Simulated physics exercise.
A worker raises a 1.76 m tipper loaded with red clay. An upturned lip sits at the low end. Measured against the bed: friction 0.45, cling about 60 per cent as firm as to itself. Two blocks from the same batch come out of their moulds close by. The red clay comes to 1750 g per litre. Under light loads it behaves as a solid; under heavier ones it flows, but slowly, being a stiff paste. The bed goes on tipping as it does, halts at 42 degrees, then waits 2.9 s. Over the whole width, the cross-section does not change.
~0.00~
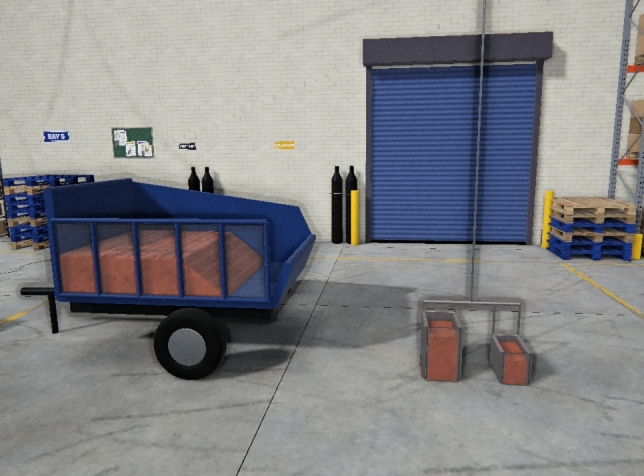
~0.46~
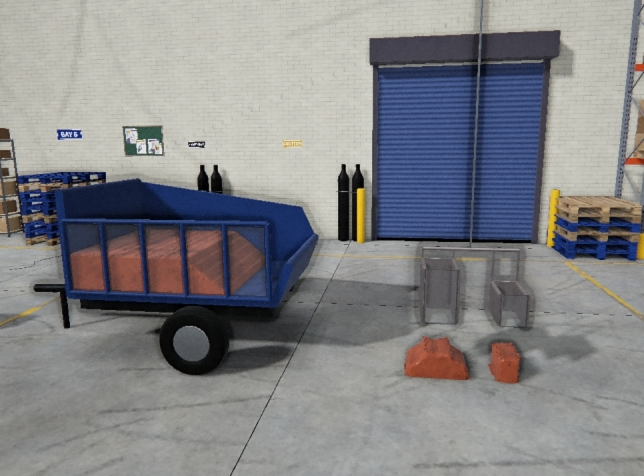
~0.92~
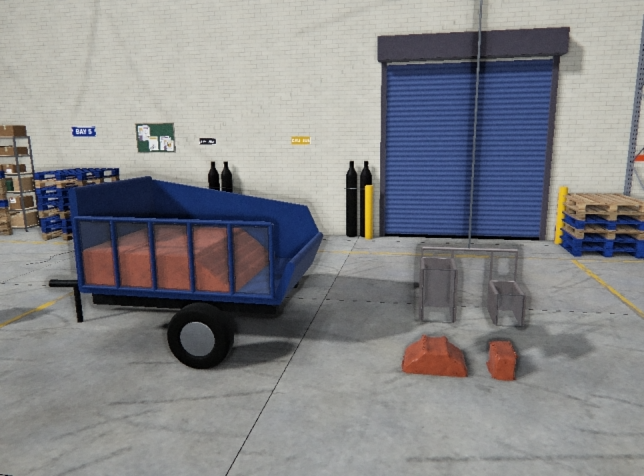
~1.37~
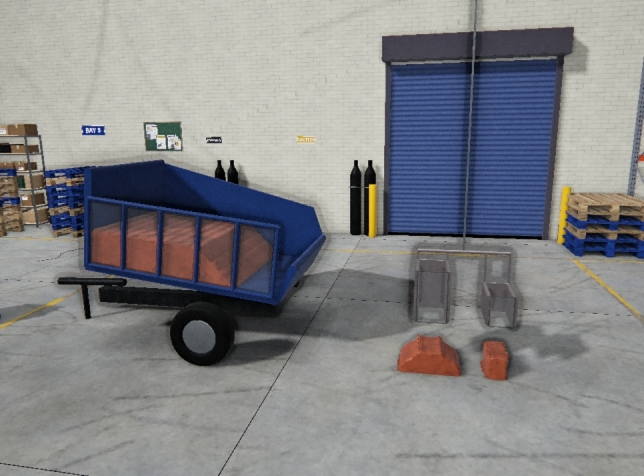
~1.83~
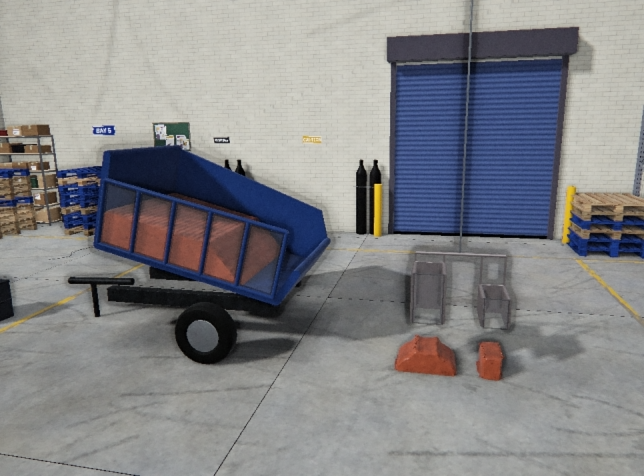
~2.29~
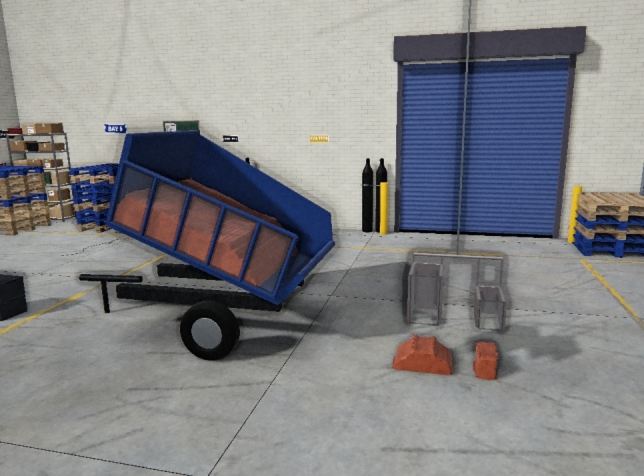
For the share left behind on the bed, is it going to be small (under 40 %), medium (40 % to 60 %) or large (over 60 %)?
It is going to be medium.
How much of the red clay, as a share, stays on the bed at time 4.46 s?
55 per cent.
By 2.94 s, the tilt is 31 degrees and 100 % is on the bed.
By 3.70 s, the tilt is 42 degrees and 85 % is on the bed.
By 4.46 s, the tilt is 42 degrees and 55 % is on the bed.
By 5.22 s, the tilt is 42 degrees and 50 % is on the bed.
By 6.67 s, at the end, the tilt is 42 degrees and 50 % is on the bed.
